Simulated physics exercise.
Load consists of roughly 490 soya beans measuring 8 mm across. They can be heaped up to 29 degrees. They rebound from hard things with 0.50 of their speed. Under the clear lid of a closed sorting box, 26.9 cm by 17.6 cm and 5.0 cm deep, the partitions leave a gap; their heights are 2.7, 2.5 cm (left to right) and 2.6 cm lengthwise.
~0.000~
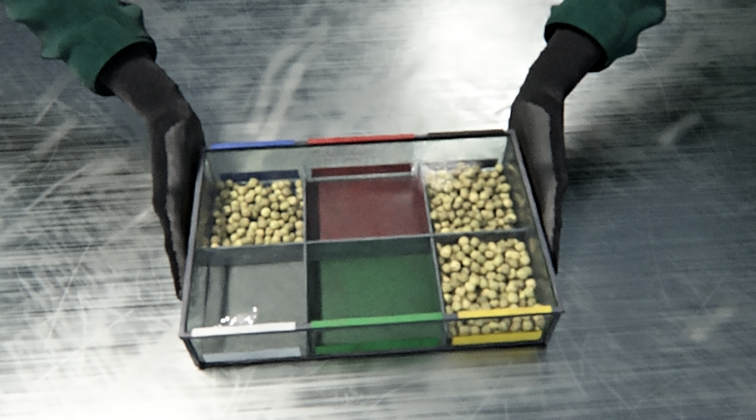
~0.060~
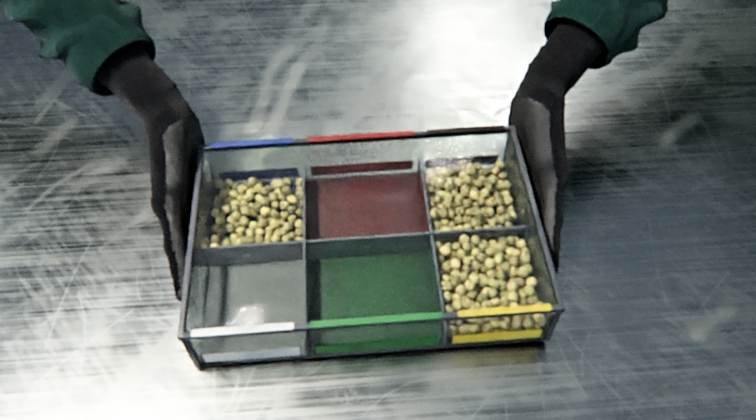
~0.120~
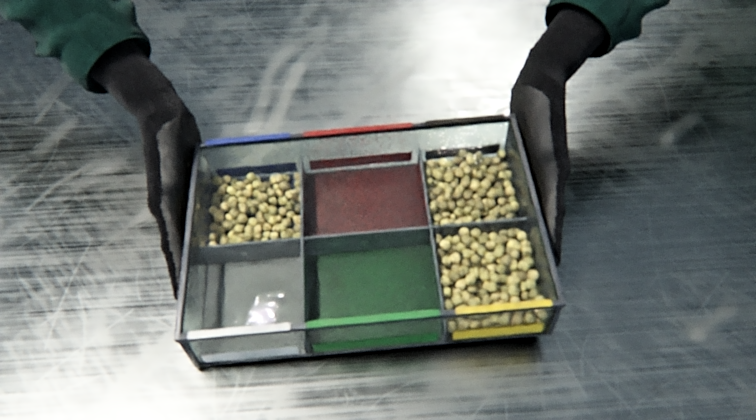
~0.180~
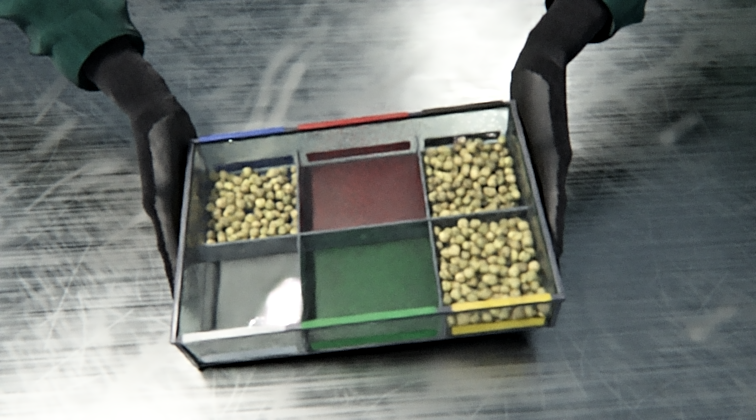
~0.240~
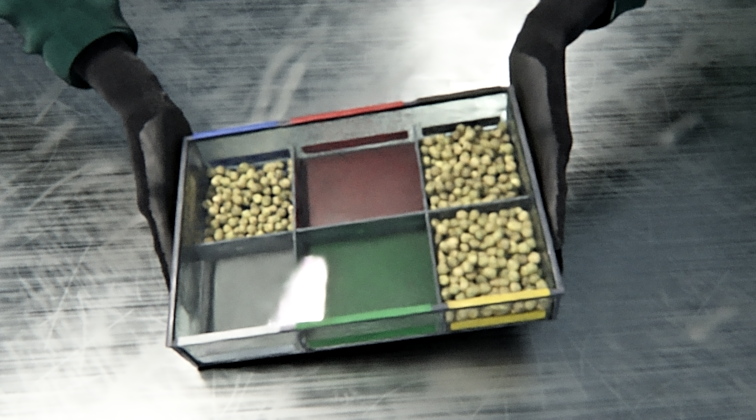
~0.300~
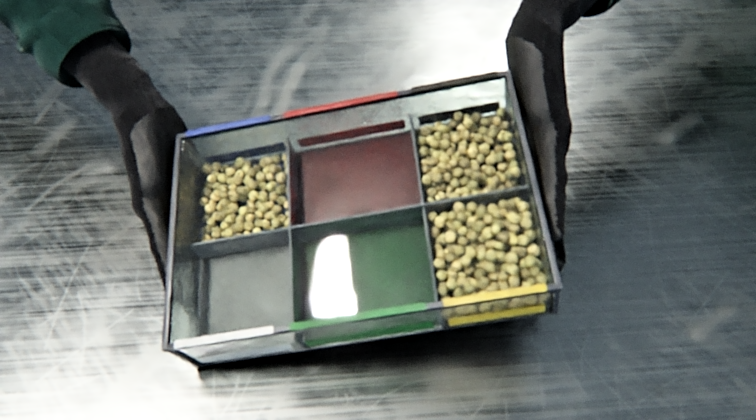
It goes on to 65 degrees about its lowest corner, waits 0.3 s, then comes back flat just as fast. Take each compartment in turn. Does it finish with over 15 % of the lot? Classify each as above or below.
Classification: Red compartment below, blue compartment above, green compartment below, yellow compartment above, white compartment below, black compartment above.
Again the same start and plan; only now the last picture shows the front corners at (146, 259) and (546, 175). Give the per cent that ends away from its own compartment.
Something like 25 in a hundred.
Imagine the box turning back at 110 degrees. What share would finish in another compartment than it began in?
Near 80 in a hundred.
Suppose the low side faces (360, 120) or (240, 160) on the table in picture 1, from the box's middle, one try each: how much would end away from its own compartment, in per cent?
Around 15 % for the first direction, around 20 % for the second.
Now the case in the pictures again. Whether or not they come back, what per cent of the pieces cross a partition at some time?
The share comes out near 20 per cent.
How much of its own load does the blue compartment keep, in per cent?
100 %.
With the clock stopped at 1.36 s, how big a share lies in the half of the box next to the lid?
I'd say around 10 percent of the pieces.
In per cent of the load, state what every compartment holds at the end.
Red 0; blue 25; green 10; yellow 30; white 10; black 25 (in a hundred).
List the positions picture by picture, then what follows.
In the first picture, box tilt 0 degrees, front corners at (185, 333) and (558, 308); blue 25 %, yellow 45 %, black 30 %.
In the second picture, box tilt 1 degrees, front corners at (184, 334) and (558, 306).
In the third picture, box tilt 4 degrees, front corners at (181, 336) and (559, 301), lowest corner left front.
In the fourth picture, box tilt 7 degrees, front corners at (177, 339) and (558, 295), lowest corner left front.
In the fifth picture, box tilt 11 degrees, front corners at (173, 342) and (557, 290), lowest corner left front.
In the sixth picture, box tilt 15 degrees, front corners at (169, 345) and (555, 285), lowest corner left front; blue 25 %, yellow 45 %, black 30 %. Its pace works out near 60 degrees a second.
After 1.36 s, tilt 65 degrees; blue 25 %, green 10 %, yellow 35 %, white 5 %, black 25 %.
Then, at 2.07 s, tilt 33 degrees; blue 25 %, green 10 %, yellow 30 %, white 10 %, black 25 %.
After 2.81 s, tilt 0 degrees; blue 25 %, green 10 %, yellow 30 %, white 10 %, black 25 %.
At rest (3.4 s), red 0 %, blue 25 %, green 10 %, yellow 30 %, white 10 %, black 25 %.
